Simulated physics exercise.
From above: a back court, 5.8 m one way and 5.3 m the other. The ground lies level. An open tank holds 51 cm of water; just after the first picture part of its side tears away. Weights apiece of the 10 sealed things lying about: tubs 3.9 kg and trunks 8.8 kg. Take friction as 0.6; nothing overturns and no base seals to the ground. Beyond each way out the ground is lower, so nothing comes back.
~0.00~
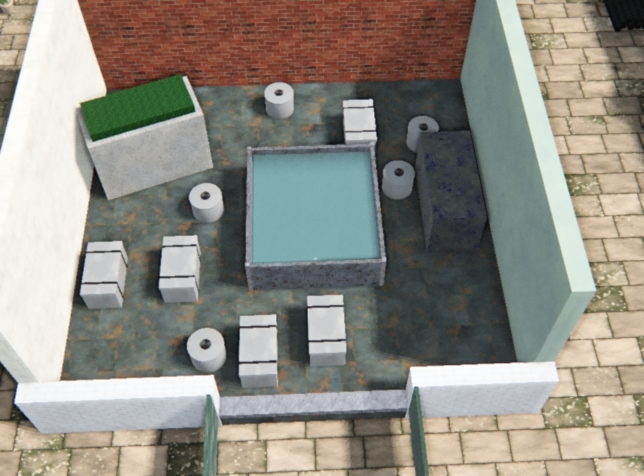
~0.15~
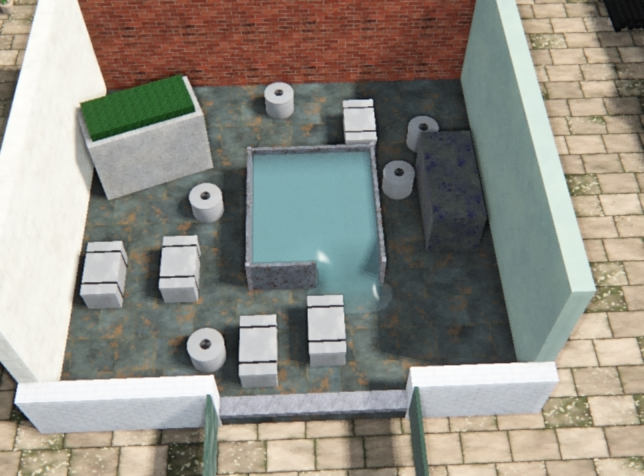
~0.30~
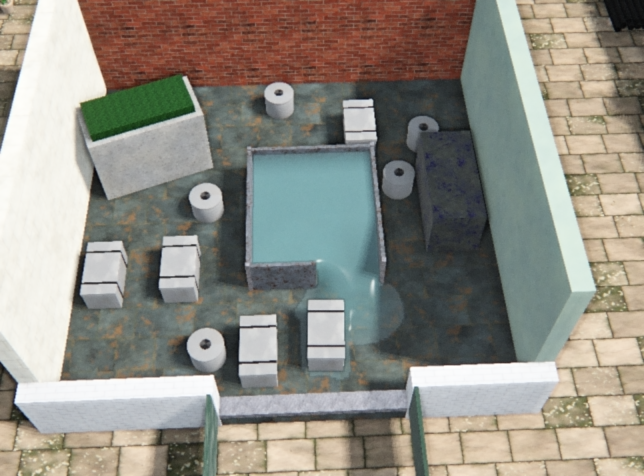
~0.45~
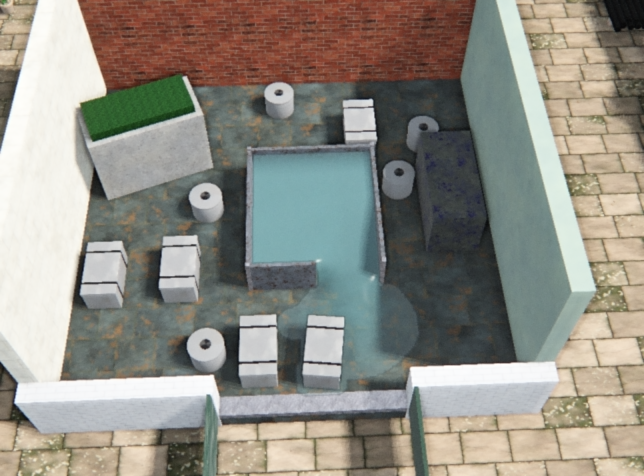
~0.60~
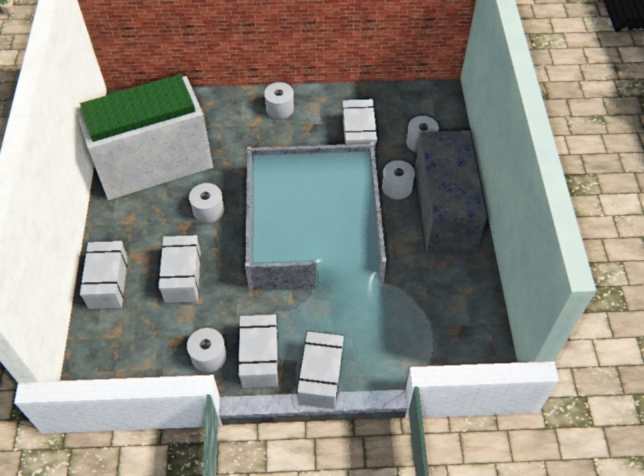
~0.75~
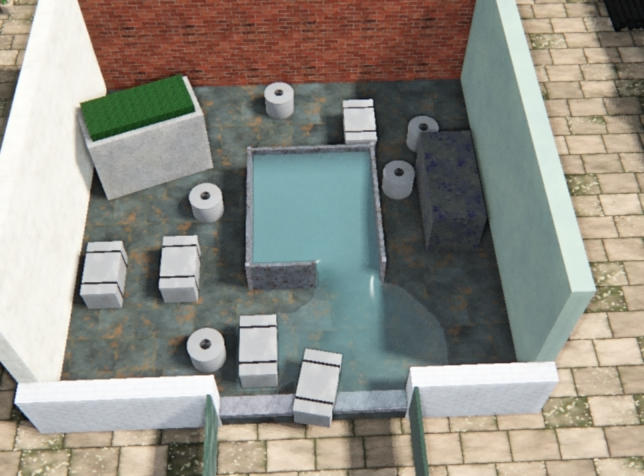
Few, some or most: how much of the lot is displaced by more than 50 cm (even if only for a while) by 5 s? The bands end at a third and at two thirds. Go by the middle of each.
That comes to under a third.
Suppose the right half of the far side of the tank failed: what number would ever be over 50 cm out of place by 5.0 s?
In that case 3 of them.
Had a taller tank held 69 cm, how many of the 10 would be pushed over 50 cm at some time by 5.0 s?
In that case 2 of them.
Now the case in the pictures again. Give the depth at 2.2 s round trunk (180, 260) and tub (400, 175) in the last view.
Roughly 0 and 0 cm.
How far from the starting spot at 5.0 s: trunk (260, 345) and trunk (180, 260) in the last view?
In that order: 20 cm, 0 cm.
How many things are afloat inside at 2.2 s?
0 of them.
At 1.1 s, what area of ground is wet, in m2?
Roughly 7.5 m2.
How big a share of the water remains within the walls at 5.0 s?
About 60 per cent.
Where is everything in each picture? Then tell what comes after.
In the first picture, a trunk at (326, 323) rests on the ground; a trunk at (258, 344), on the bottom; 3.2 m2 under water; 0 of 10 have shifted.
In the second picture, a trunk at (326, 323) rests on the ground; a trunk at (258, 344), on the bottom; 3.6 m2 under water; 0 of 10 have shifted.
In the third picture, a trunk at (326, 328), on the bottom, 7 cm from its start; a trunk at (258, 344), on the bottom; 4.1 m2 under water; 1 of 10 have shifted.
In the fourth picture, a trunk at (324, 345) rests on the ground, 31 cm from its start; a trunk at (258, 344) rests on the ground; water covers 4.8 m2; 1 of 10 have shifted.
In the fifth picture, a trunk at (321, 363) rests on the ground, 55 cm from its start; a trunk at (258, 344) rests on the ground; 5.7 m2 under water; 1 of 10 have shifted.
In the sixth picture, a trunk at (318, 382), on the bottom, 79 cm from its start; a trunk at (258, 344), on the bottom; water covers 6.3 m2; 1 of 10 have shifted.
After 1.1 s 1 of 10 are over 50 cm from their spots; 0 afloat.
After 2.2 s 1 of 10 are over 50 cm from their spots; 0 afloat.
After 3.5 s 1 of 10 are over 50 cm from their spots; 0 afloat.
After 5.0 s 1 of 10 are over 50 cm from their spots, and 1 have been at some point; 0 afloat.
